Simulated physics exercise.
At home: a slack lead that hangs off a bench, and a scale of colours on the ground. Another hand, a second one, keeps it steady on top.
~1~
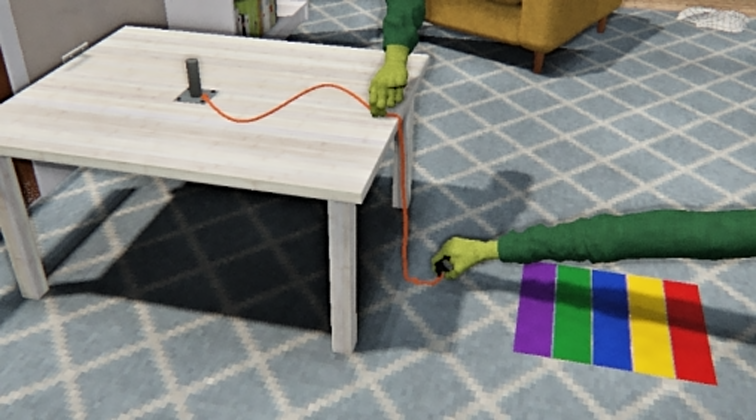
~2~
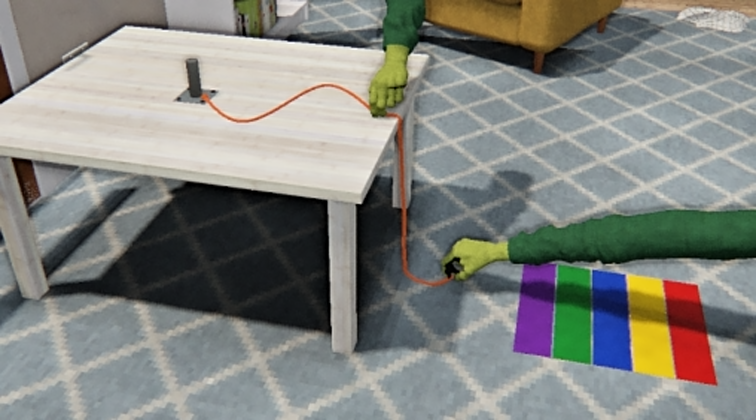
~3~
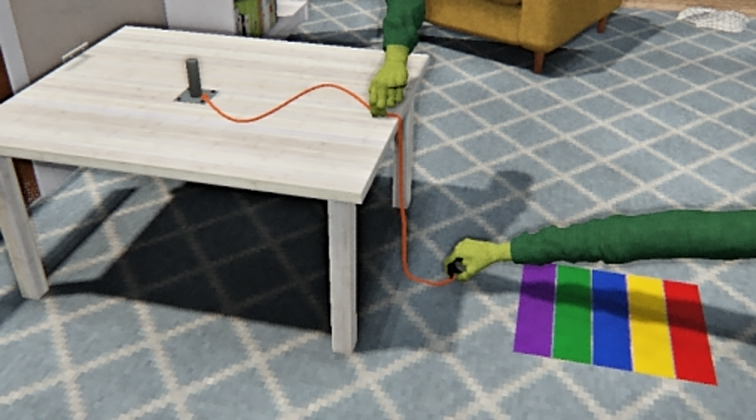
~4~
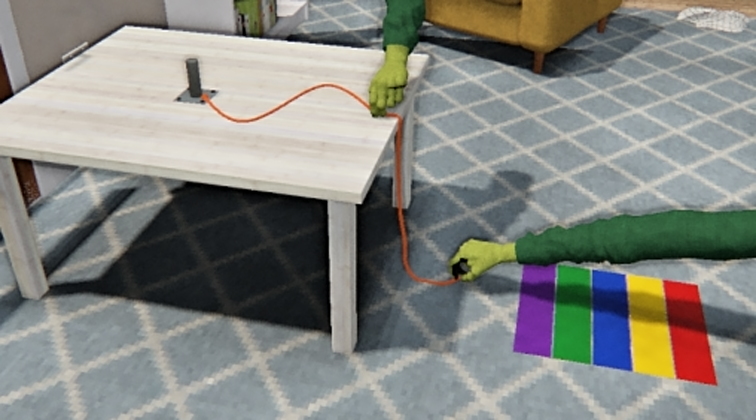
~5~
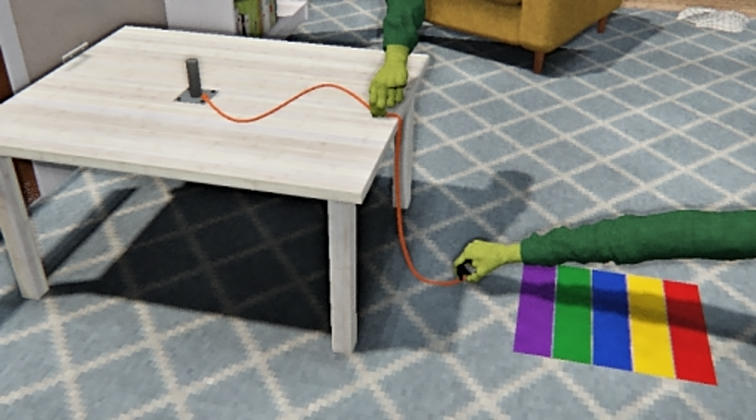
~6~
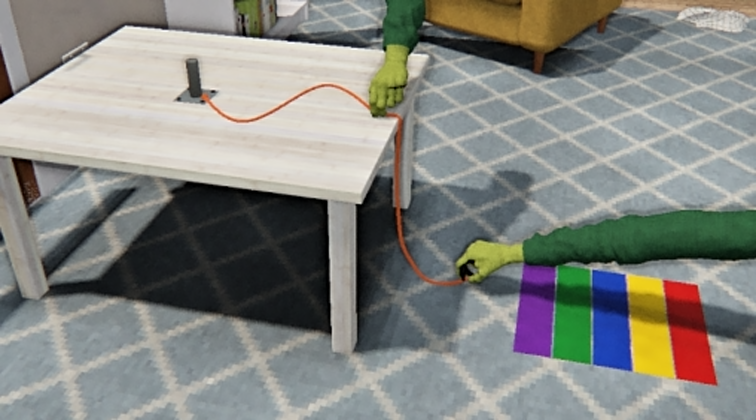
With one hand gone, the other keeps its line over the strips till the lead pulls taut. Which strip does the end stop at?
The red one.
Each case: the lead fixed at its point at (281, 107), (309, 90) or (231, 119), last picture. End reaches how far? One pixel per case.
Roughly (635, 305), (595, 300) and (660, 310).
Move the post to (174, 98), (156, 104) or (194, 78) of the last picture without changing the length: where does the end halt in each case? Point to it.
About (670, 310), (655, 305) and (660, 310).
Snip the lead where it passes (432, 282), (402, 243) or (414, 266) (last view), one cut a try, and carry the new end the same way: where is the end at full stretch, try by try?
Going through them in turn gives (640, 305), (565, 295) and finally (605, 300).
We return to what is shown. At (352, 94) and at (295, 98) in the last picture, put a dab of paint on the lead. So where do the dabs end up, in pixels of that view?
First: (426, 135). Second: (347, 111).
A little later, end near (615, 301); over blue.
Next, end near (661, 308); over yellow.
When it is tight, end near (690, 312); over red. Over red.
